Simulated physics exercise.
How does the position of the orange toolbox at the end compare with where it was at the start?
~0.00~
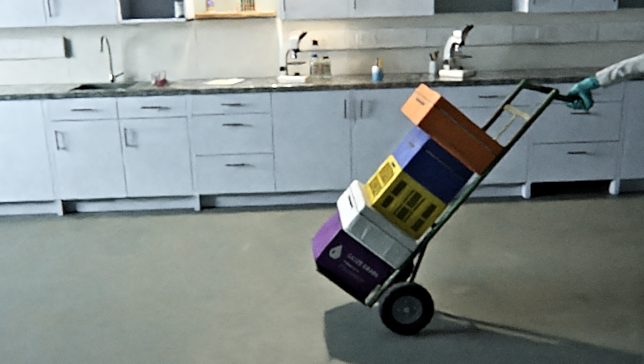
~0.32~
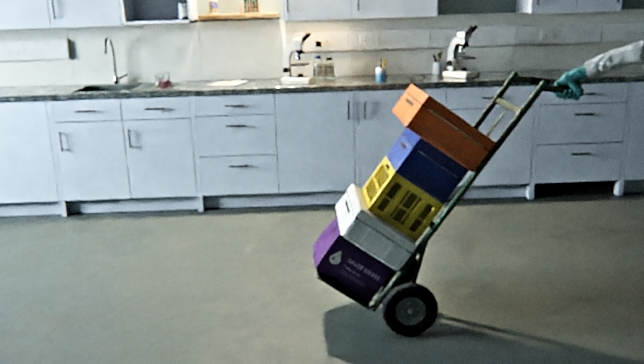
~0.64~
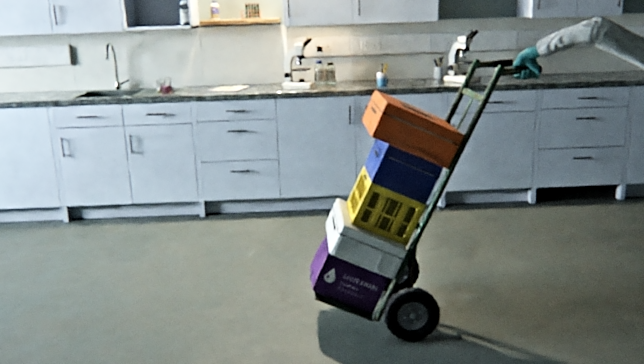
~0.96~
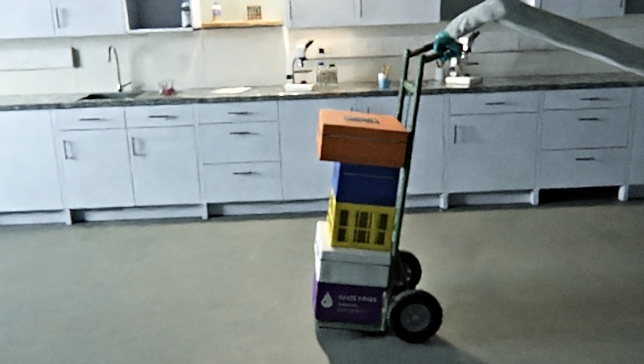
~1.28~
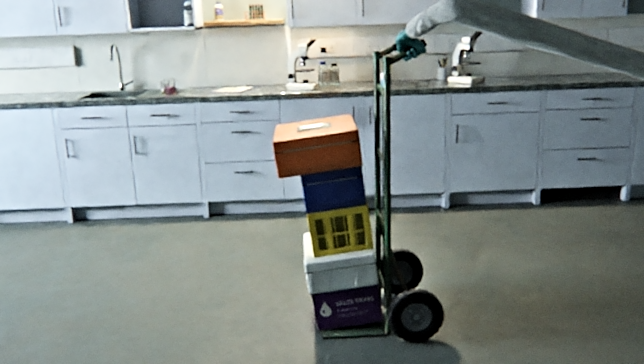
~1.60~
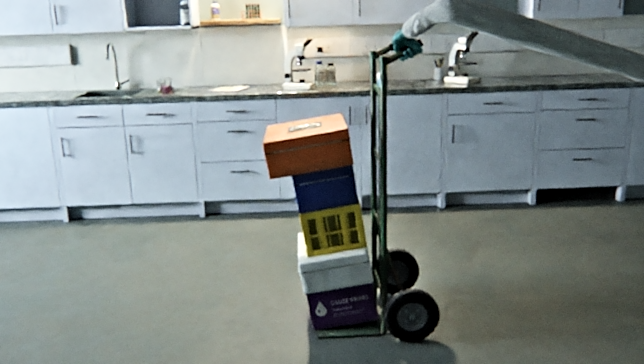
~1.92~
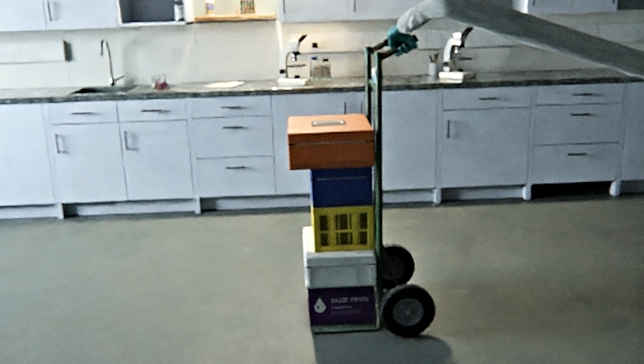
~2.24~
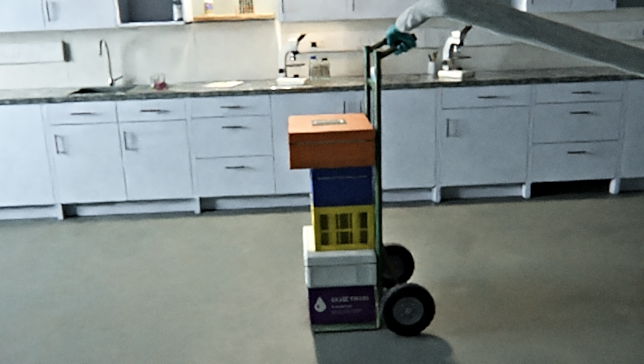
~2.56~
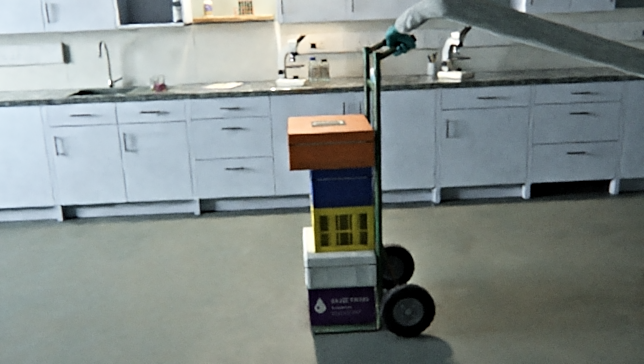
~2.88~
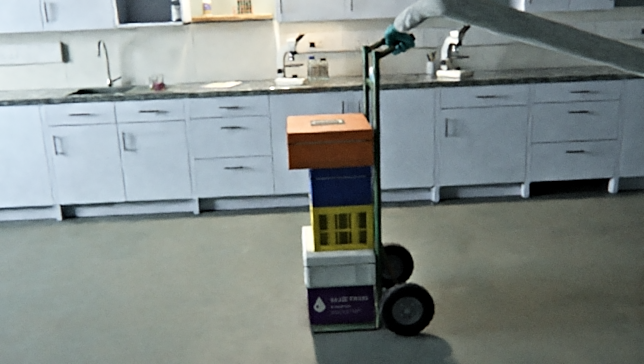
At the end the orange toolbox is further to the left, sitting level on top of the upright stack below the left microscope, whereas at the start it was tilted and further right, near the right microscope.
